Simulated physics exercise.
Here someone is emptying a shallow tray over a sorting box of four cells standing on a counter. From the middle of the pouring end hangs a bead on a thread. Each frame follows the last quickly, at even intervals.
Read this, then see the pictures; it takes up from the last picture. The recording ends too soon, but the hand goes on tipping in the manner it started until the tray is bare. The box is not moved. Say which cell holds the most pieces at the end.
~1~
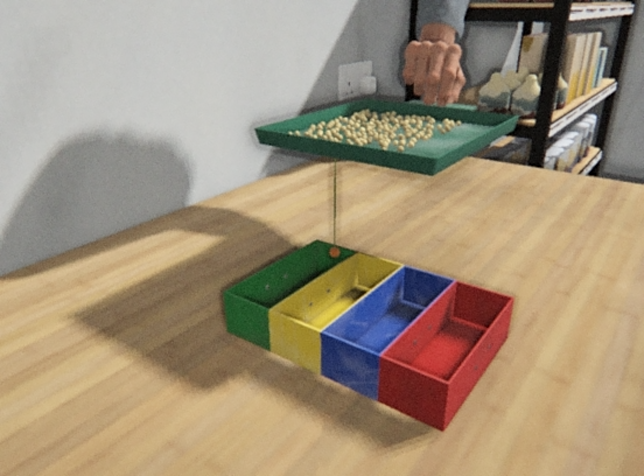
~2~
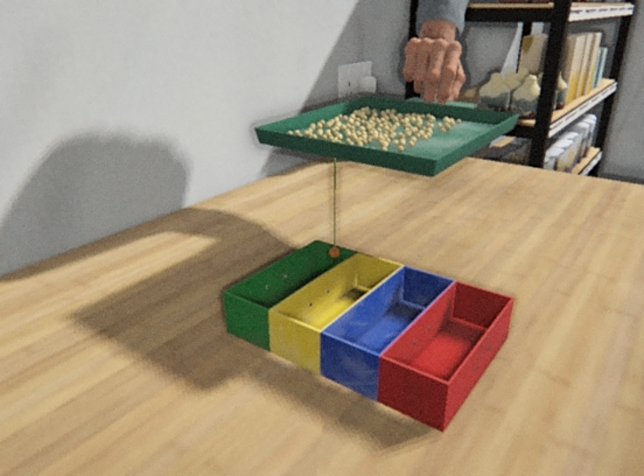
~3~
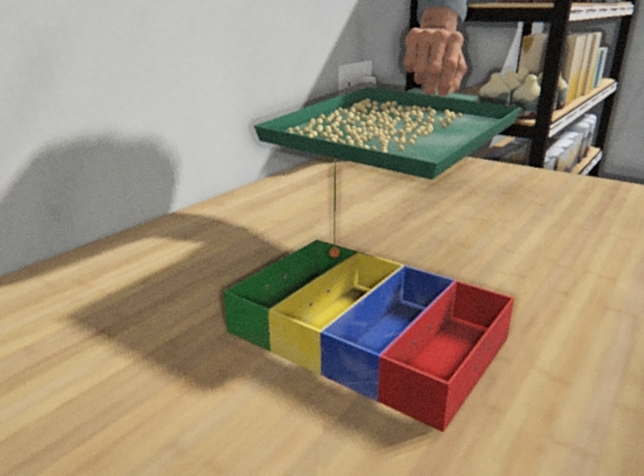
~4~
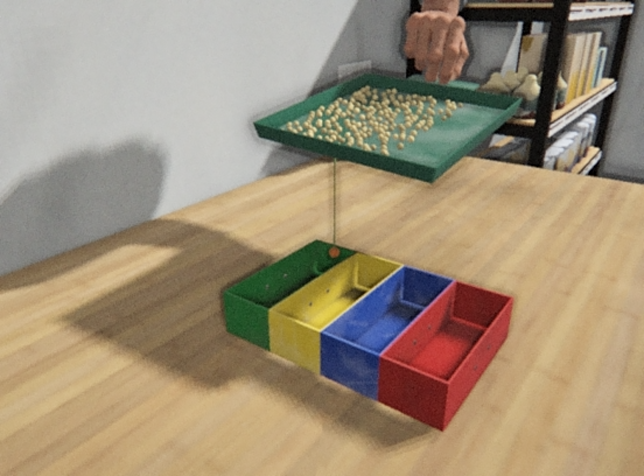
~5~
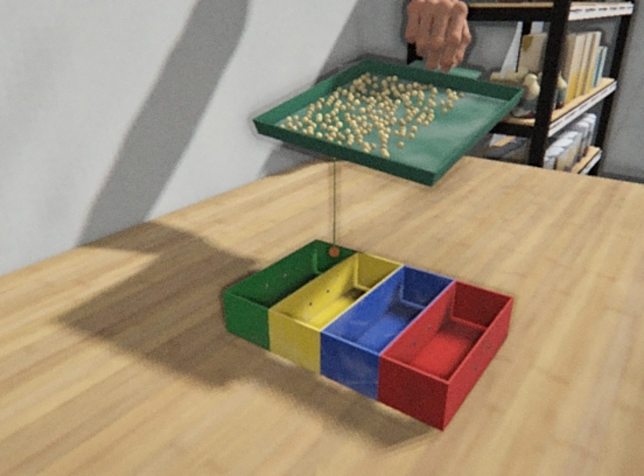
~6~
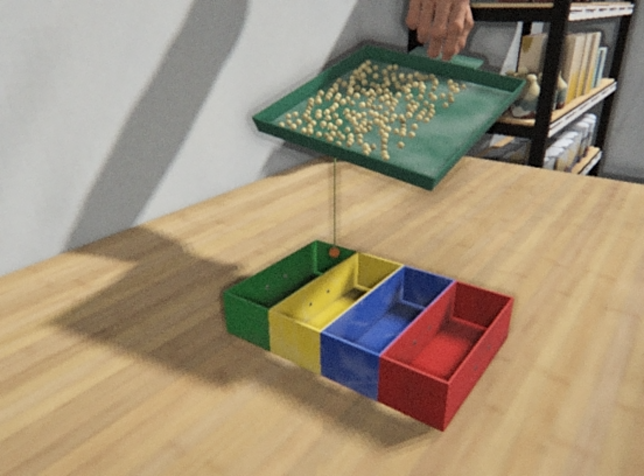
At the end the blue cell holds the most.
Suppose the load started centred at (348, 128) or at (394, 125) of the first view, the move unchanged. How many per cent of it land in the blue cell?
Around 80 percent the first time, around 90 percent the second.
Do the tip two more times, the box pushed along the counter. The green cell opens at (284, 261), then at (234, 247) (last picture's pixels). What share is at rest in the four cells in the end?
The first yields 100 per cent and the second 40 per cent.
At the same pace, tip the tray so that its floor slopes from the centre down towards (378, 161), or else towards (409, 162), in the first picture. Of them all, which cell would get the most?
The blue one, then the blue one.
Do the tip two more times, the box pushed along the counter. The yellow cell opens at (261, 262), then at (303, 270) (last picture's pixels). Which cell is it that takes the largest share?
So it's red for the first shift and red for the second.
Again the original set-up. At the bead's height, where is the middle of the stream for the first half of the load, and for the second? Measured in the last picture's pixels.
Initially about (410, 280); subsequently about (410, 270).
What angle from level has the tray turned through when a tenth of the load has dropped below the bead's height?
65 degrees.
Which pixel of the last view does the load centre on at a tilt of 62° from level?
Check around (398, 178) in the last picture.
Soon, tray tipped steeply; most on the tray; a small part in the red cell; a small part in the blue cell; a small part falling or outside the box.
A while on, tray tipped past a quarter turn; about two thirds on the tray; about a quarter in the blue cell; a small part in the red cell; a stray few in the yellow cell; a small part falling or outside the box.
Towards the end, tray tipped past a quarter turn; most in the blue cell; a small part in the yellow cell; a small part in the red cell; a stray few in the green cell; a stray few falling or outside the box.
Finally, tray tipped past a quarter turn; most in the blue cell; a small part in the yellow cell; a small part in the red cell; a stray few in the green cell; a stray few outside the box.
